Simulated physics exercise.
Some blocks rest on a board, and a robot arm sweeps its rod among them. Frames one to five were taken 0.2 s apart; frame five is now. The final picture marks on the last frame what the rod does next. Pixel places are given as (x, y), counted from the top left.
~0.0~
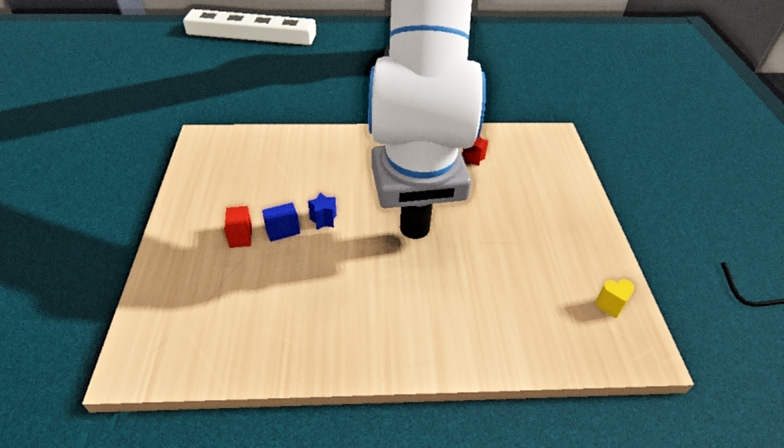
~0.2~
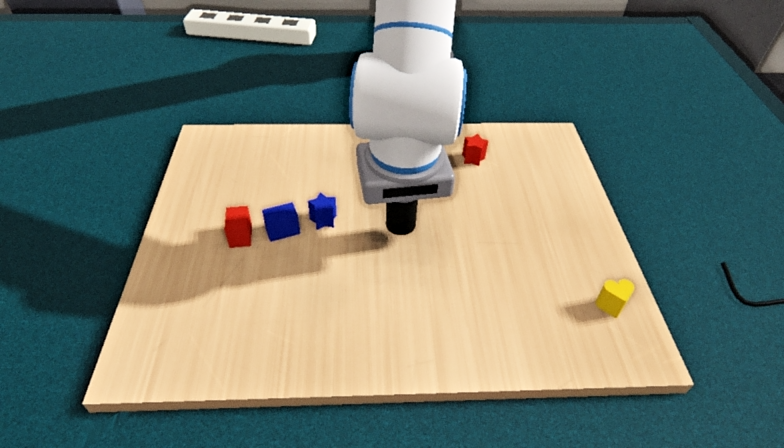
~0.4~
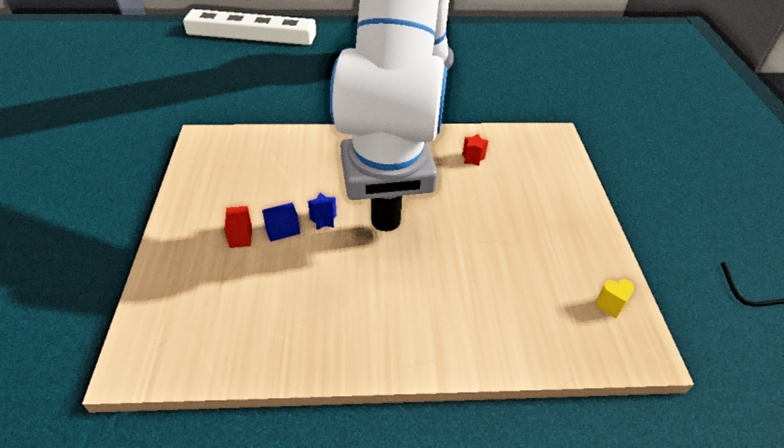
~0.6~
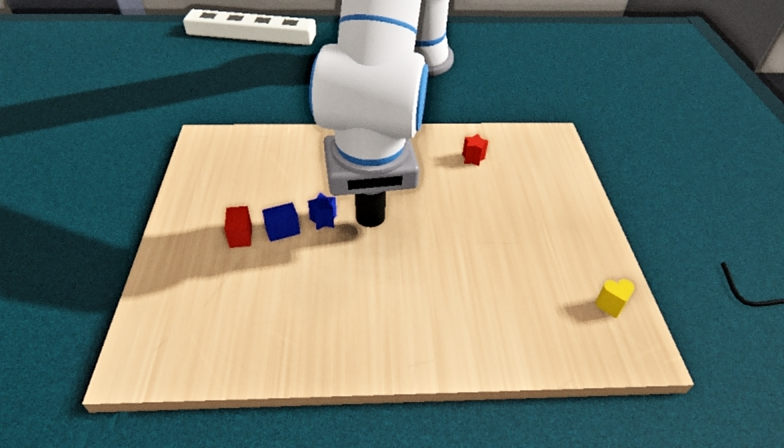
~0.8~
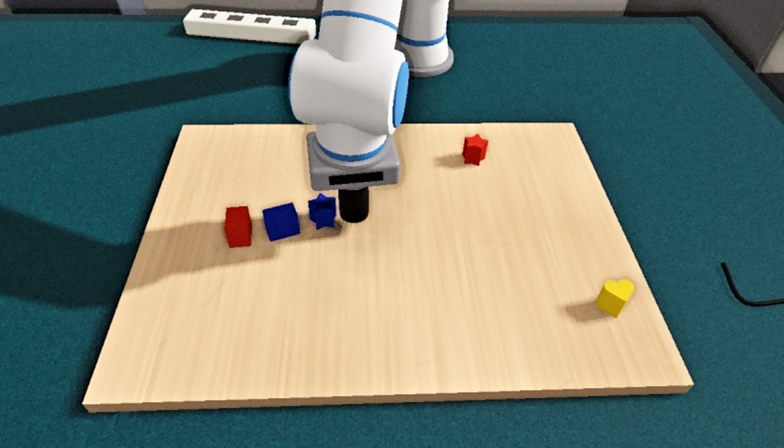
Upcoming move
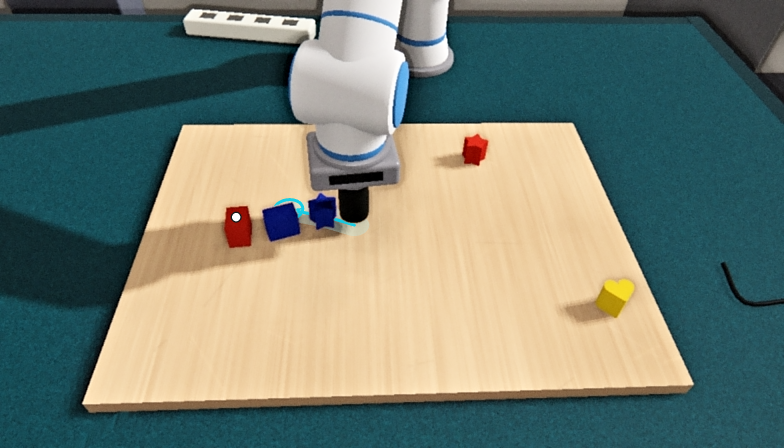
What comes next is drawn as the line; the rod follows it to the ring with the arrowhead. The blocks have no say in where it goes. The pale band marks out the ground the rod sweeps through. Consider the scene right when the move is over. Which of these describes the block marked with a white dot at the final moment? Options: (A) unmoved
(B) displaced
Letter A.
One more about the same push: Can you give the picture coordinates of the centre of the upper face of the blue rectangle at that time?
Final place: (263, 214).
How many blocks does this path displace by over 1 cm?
I foresee two blocks being moved.
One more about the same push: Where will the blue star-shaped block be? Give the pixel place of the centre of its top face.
I'd place it at (261, 190), taking the centre of its top.
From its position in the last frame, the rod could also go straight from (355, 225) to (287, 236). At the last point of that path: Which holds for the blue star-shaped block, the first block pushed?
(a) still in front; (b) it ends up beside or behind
b - it ends up beside or behind.
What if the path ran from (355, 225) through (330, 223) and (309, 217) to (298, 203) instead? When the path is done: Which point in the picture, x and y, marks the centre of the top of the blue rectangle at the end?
It ends at (263, 212).
Path on the board, from (355, 225) over (322, 216) to (288, 210); the dot is on the red rectangle.
On the path given first. One third of the way, rod (332, 207); blue star-shaped block (306, 199).
Two thirds of the way, rod (308, 202); blue rectangle (266, 214), turned 35° anticlockwise; blue star-shaped block (283, 194).
At the end, rod (287, 197); red rectangle in place; blue rectangle (263, 214), turned 50° anticlockwise; blue star-shaped block (261, 190).
